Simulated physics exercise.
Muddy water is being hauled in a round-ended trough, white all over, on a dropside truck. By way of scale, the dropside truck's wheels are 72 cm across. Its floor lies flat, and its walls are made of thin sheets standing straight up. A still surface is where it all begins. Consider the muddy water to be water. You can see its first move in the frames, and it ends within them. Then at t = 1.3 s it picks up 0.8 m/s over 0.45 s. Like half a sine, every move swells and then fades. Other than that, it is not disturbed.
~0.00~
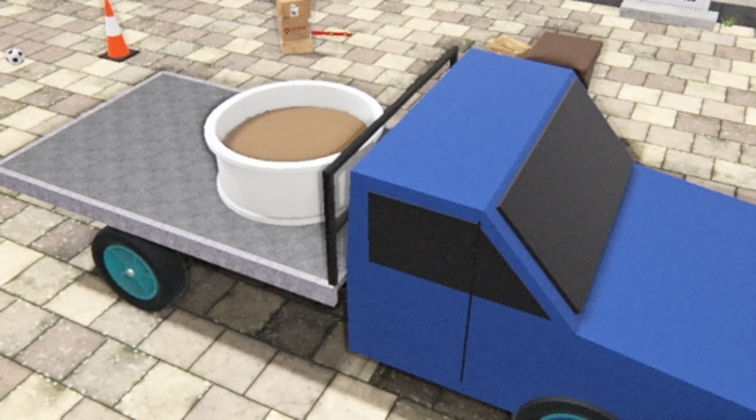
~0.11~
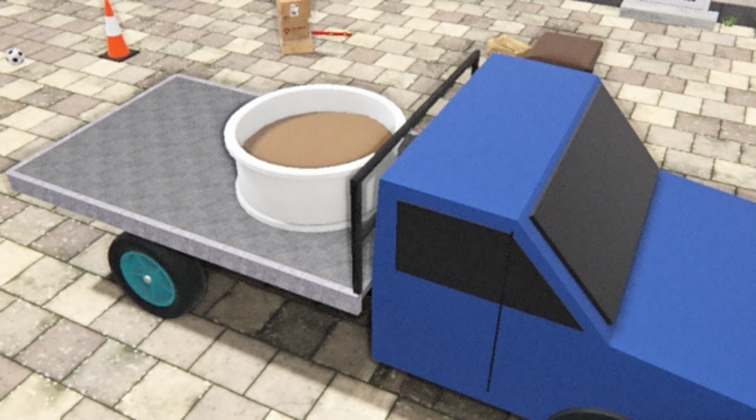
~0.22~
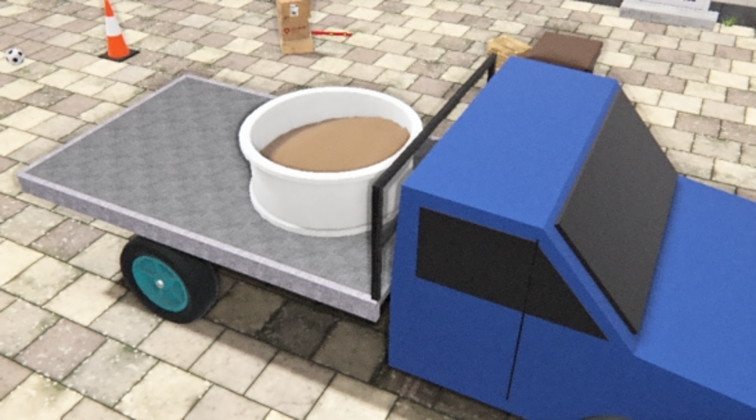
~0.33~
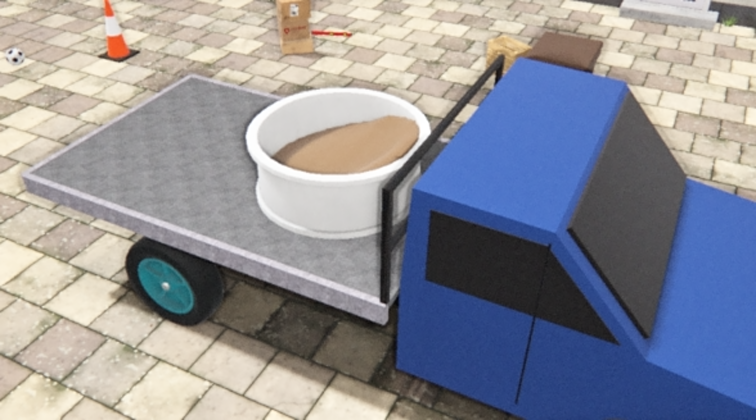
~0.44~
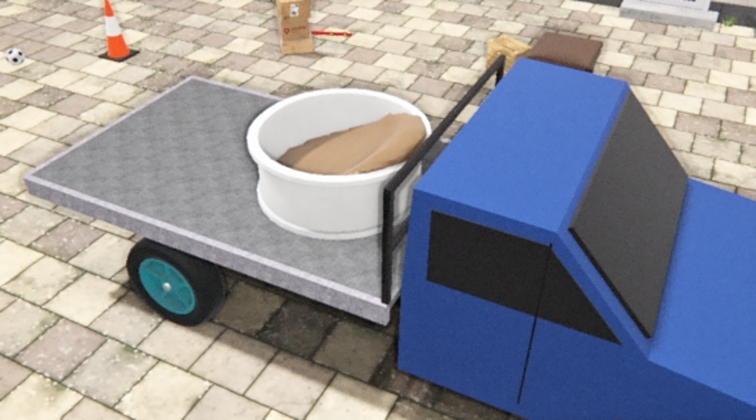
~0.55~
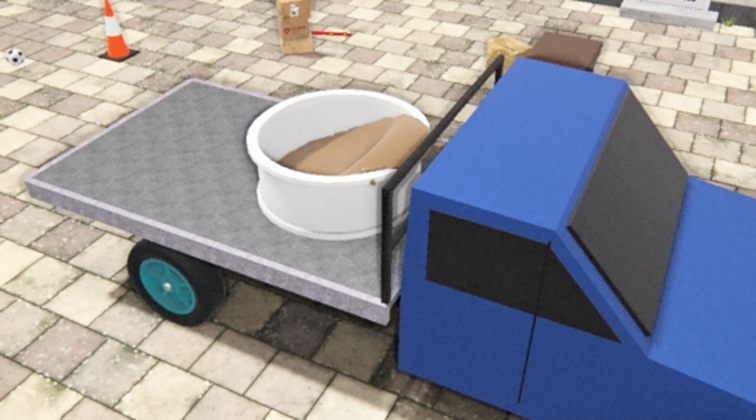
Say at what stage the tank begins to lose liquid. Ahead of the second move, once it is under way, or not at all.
Ahead of the second move.
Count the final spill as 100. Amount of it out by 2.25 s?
Roughly 100 per cent by then.
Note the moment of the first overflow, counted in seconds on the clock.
I'd put it close to 0.8 seconds.
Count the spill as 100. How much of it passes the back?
Some 50 per cent of it.
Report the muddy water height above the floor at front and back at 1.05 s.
At the front 18 cm, at the back 32 cm.
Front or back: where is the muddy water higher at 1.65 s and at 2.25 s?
Earlier it favours the rear side, later the forward side.
By 1.05 s the surface is 19 cm up at the front and 32 cm at the back; 3 per cent is out, over the front.
By 1.65 s the surface is 15 cm up at the front and 26 cm at the back; 6 per cent is out, over the front and the back.
By 2.25 s the surface is 25 cm up at the front and 16 cm at the back; 6 per cent is out, over the front and the back.
By 4.74 s 6 per cent is out, over the front and the back; the first of it left at about 0.75 s, and the second move began at 1.3 s.
